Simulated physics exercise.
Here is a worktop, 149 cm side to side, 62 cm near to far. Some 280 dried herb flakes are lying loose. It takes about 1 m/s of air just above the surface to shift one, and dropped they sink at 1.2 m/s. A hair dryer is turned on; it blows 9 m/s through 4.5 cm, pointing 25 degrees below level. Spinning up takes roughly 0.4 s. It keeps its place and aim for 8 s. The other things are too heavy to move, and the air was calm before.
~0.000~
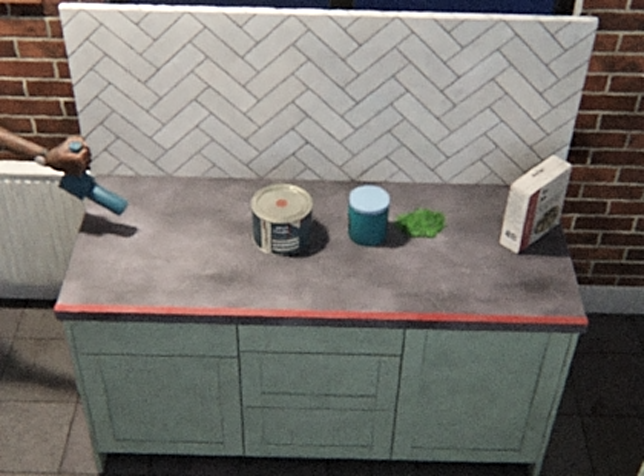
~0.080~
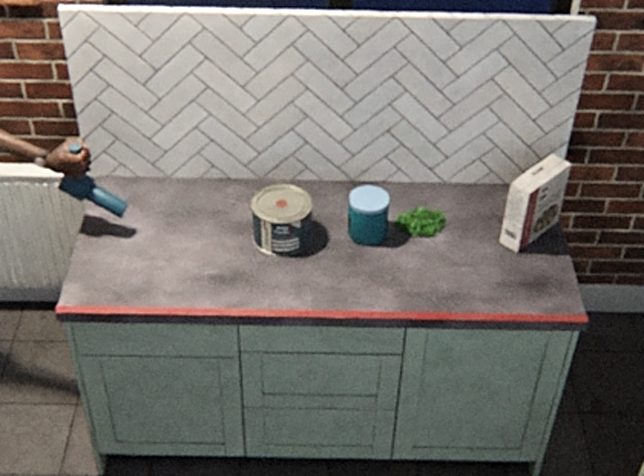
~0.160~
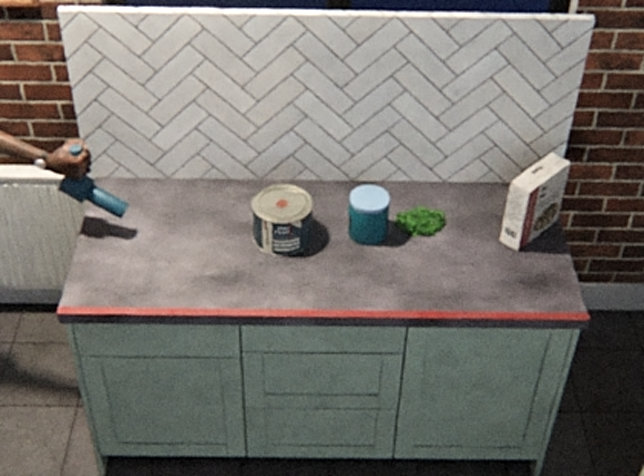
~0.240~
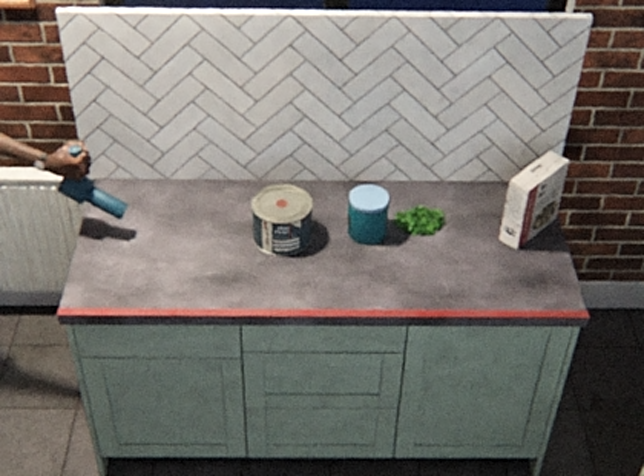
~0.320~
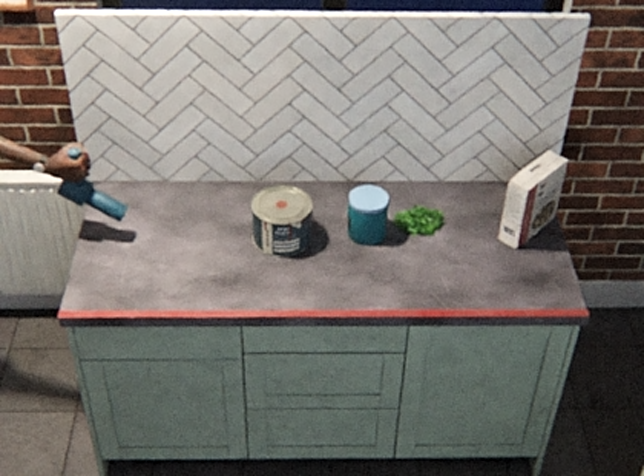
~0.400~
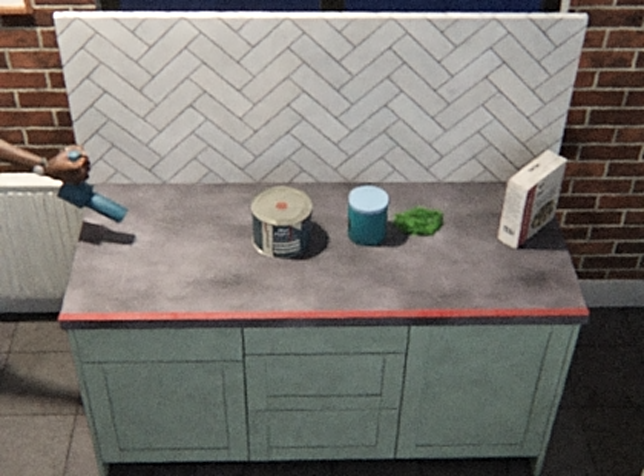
A hand at the left pointed a blue hair dryer down across a grey worktop, where a tin, a teal jar, a heap of green flakes and a carton all stayed still.
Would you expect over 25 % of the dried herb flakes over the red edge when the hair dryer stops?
Answer: No.
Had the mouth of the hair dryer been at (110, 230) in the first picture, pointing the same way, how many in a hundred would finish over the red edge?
Then about 0 %.
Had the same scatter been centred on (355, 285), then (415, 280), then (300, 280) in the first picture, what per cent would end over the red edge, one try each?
In that order: 50 %, 20 %, 70 %.
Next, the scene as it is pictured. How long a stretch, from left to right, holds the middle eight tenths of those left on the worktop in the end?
About 10 cm.
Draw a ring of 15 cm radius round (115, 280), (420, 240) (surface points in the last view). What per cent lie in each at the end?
In turn about 0 %, 100 %.
After 1.6 s the count stands so, 0 % are over the red edge; the middle of those still in play is near (418, 219).
After 2.6 s the count stands so, 0 % are over the red edge; the middle of those still in play is near (418, 219).
After 4.4 s the count stands so, 0 % are over the red edge; the middle of those still in play is near (418, 219).
After 8.0 s, at the end, 0 % are over the red edge; the middle of those still in play is near (418, 219).
